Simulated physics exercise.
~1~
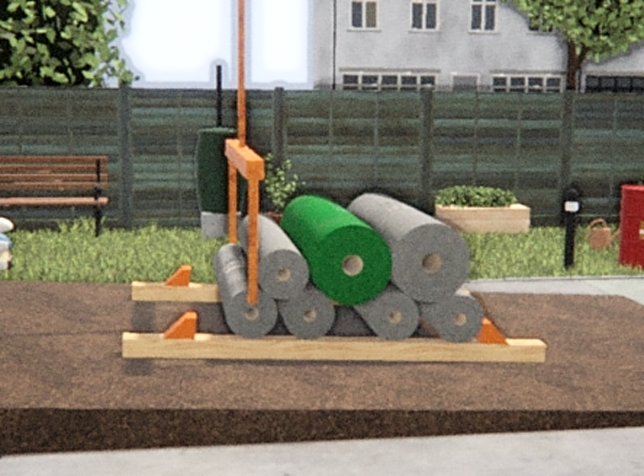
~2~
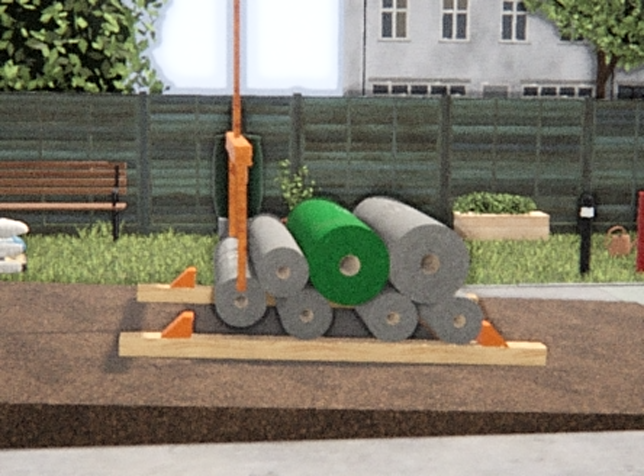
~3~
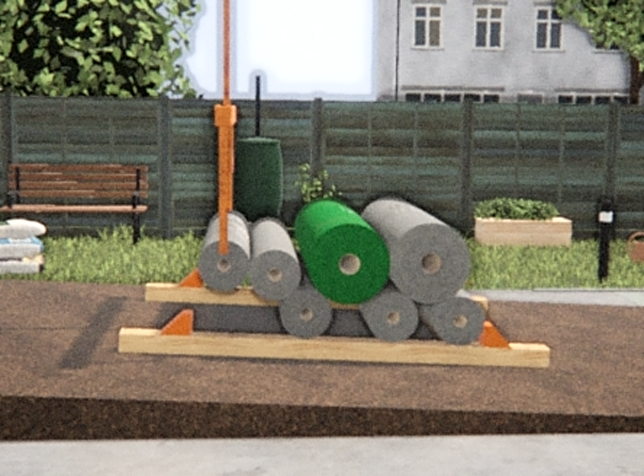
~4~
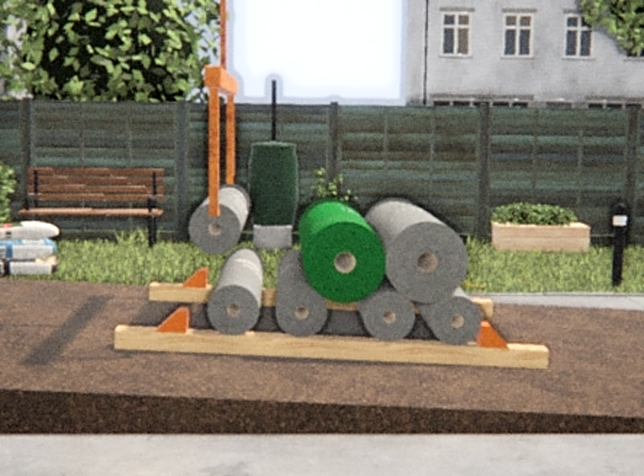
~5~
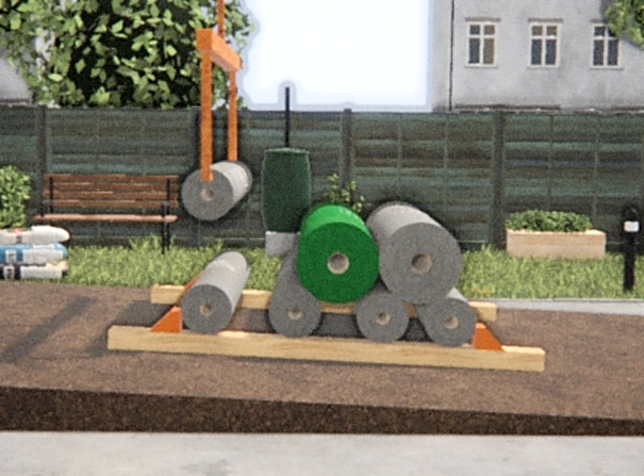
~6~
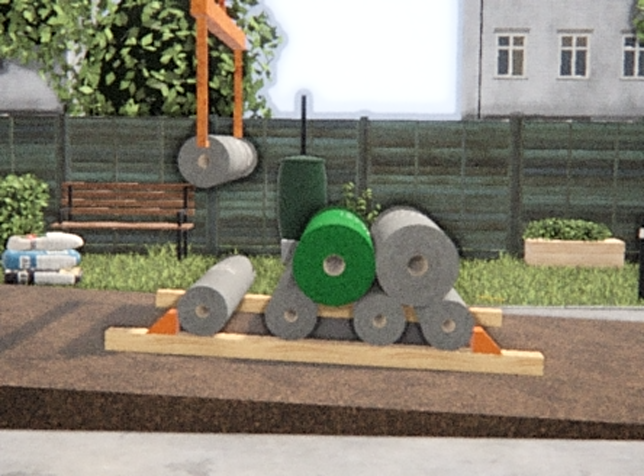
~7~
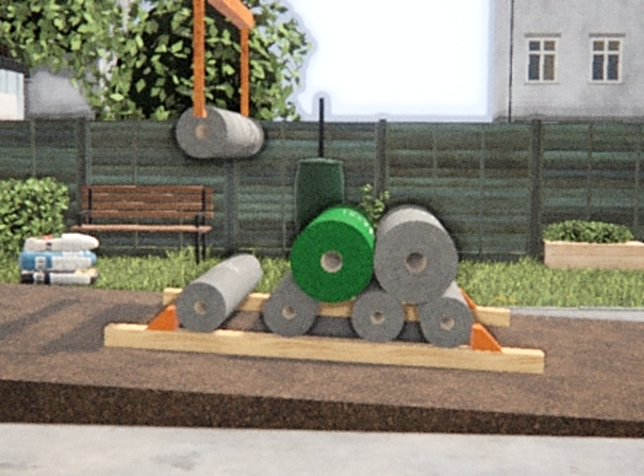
The footage shows an orange lifting frame raising the lower left grey roll from a stack on timber bearers, while the grey roll above drops into the gap and settles by the left chock. The lifted roll ends hanging high above, and the green roll stays in place.
